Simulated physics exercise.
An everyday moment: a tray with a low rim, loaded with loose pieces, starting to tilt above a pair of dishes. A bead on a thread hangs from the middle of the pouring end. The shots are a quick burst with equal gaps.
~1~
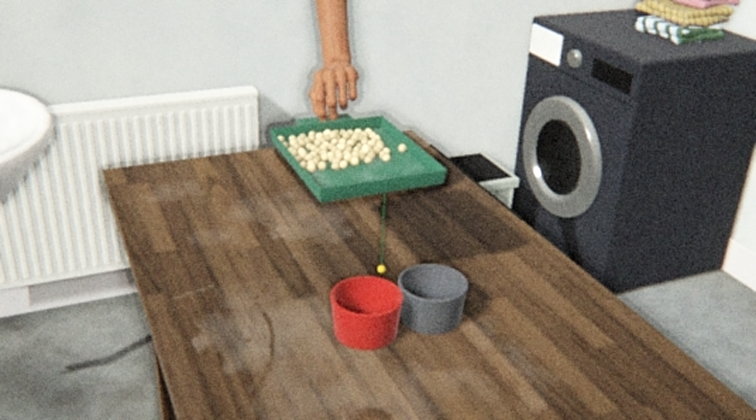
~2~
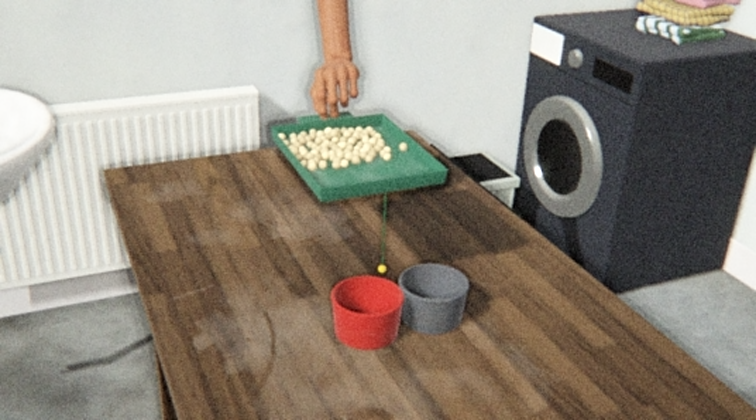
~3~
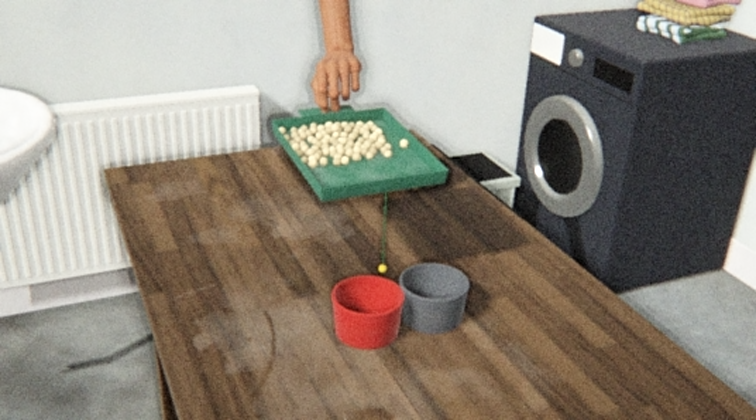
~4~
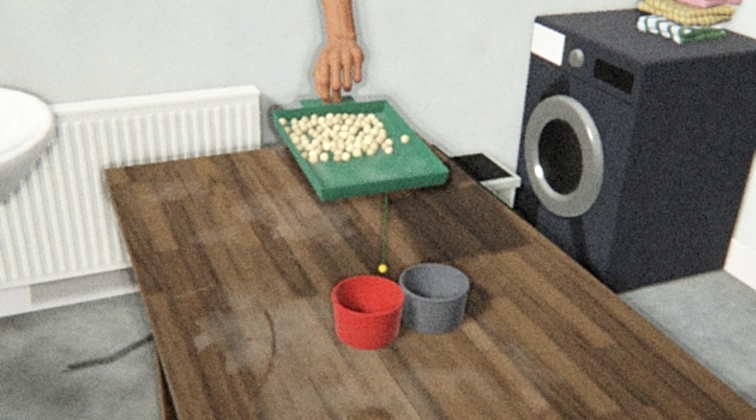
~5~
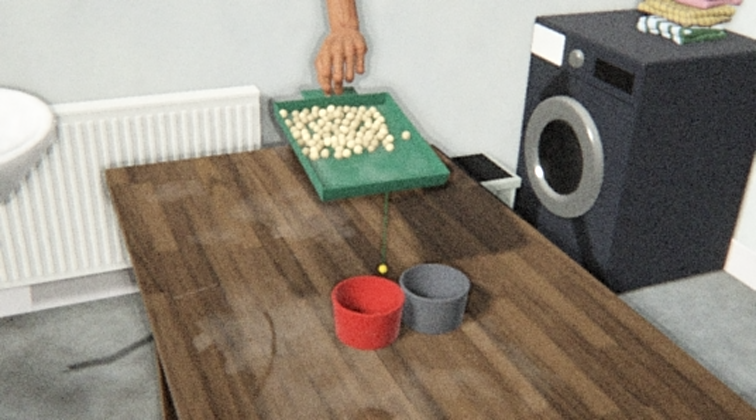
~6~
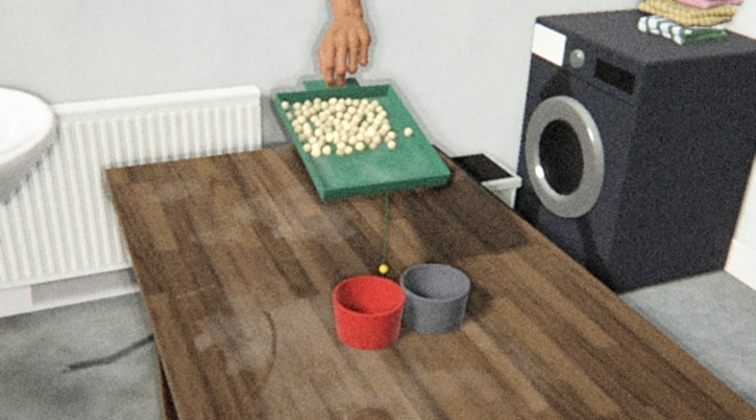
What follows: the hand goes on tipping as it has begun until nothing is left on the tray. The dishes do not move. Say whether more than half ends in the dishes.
They take more than half between them.
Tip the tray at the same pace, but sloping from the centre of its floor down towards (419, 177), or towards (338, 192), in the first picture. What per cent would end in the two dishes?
Near 50 % and 30 %.
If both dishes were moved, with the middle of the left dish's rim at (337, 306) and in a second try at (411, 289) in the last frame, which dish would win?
The first try: The right one. The second: The left one.
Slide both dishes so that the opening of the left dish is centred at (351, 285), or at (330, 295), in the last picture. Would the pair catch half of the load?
One: Below a half. Two: Under half.
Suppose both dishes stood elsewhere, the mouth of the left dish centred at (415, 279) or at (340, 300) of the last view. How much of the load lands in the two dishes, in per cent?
About 30 and 40 per cent.
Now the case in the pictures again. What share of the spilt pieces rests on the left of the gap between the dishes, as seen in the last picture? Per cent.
About 30 per cent.
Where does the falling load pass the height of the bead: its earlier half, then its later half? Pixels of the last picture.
At about (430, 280), then at (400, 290).
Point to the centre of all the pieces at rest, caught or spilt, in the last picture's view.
Roughly at (422, 318).
Soon, tray tipped steeply; all on the tray.
A while on, tray tipped right over; nearly all on the tray; a stray few outside both.
Towards the end, tray tipped past a quarter turn; about a quarter in the left dish; about half in the right dish; about a quarter outside both.
Finally, tray tipped past a quarter turn; about a quarter in the left dish; about half in the right dish; about a quarter outside both.
